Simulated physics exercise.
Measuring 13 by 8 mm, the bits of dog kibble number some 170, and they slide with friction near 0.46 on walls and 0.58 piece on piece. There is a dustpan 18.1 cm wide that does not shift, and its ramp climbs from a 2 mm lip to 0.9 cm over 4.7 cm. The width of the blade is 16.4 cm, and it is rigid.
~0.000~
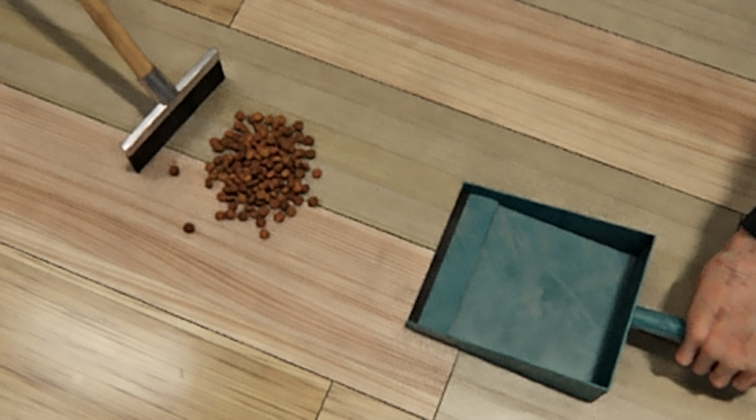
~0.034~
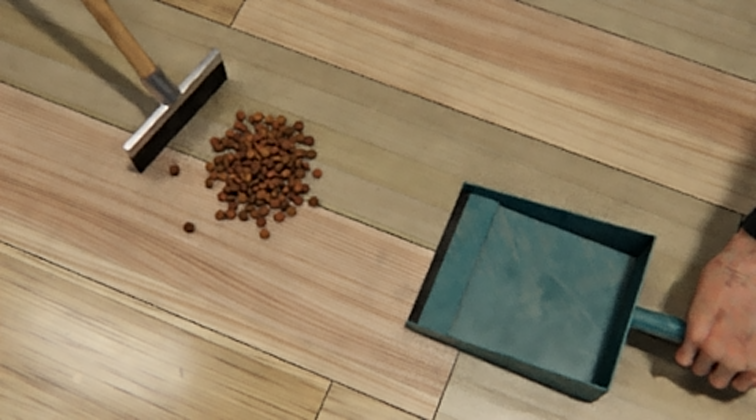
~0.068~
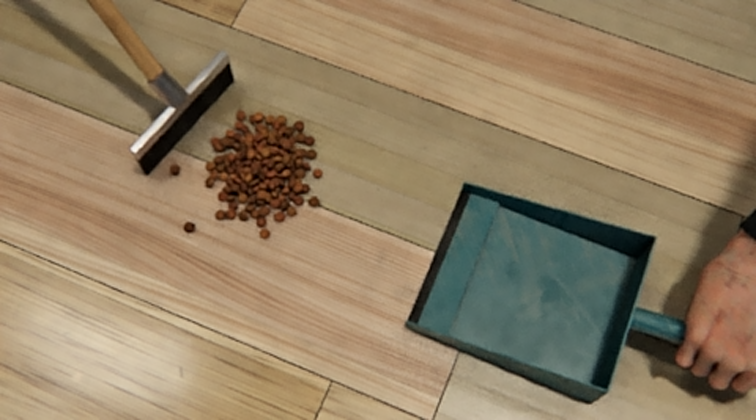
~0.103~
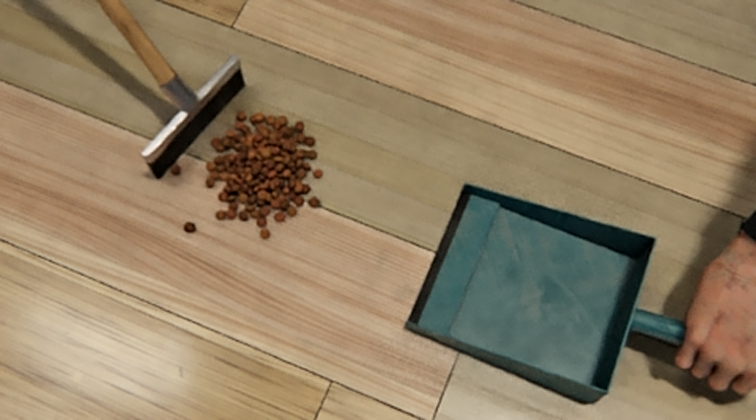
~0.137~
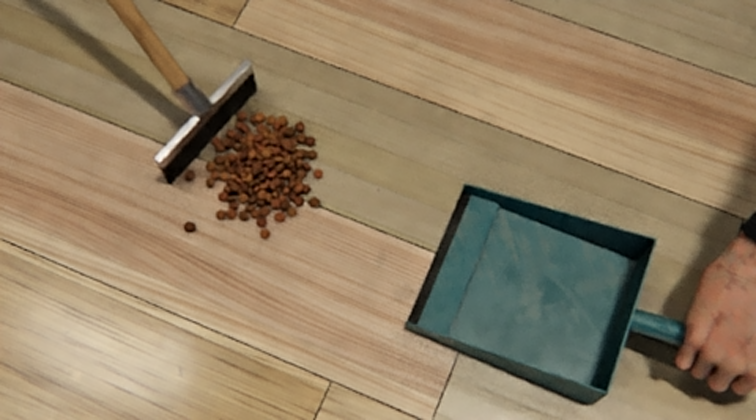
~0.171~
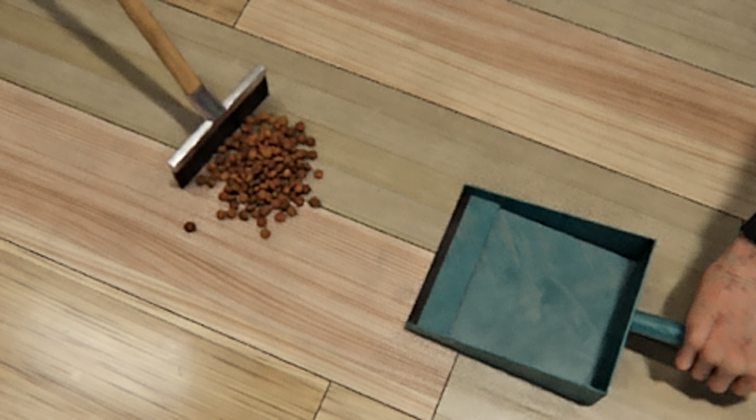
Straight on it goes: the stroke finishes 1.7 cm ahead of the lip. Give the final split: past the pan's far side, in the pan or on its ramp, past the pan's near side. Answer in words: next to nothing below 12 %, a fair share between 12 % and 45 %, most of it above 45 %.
Far side - next to nothing; pan - a fair share; near side - next to nothing.
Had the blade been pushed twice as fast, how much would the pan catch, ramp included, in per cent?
Then around 30 per cent.
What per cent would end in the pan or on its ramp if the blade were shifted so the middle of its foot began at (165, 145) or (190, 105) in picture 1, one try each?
The two tries give some 25 % and some 10 %.
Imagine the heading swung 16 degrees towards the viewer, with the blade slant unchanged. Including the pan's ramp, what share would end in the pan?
30 per cent.
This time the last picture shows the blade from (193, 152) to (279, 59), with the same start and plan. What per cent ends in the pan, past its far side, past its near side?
The pan gets 0, the far side 20 and the near side 0.
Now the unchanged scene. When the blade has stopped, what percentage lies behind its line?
Something like 20 per cent, roughly.
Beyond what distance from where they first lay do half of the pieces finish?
That distance is close to 22 cm.
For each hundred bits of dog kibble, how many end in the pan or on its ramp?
I'd put it near 20 percent.
After 0.44 s, middle of the blade 16 cm from the lip; 0 % over the lip, far side 5 %, near side 0 %.
After 0.61 s, middle of the blade 8 cm from the lip; 0 % over the lip, far side 5 %, near side 0 %.
After 0.91 s, middle of the blade 4 cm from the lip; 20 % over the lip, far side 5 %, near side 0 %.
In the end, at 1.4 s, far side 5 %, pan 20 %, near side 0 %, in front of the lip or behind the blade 75 %.
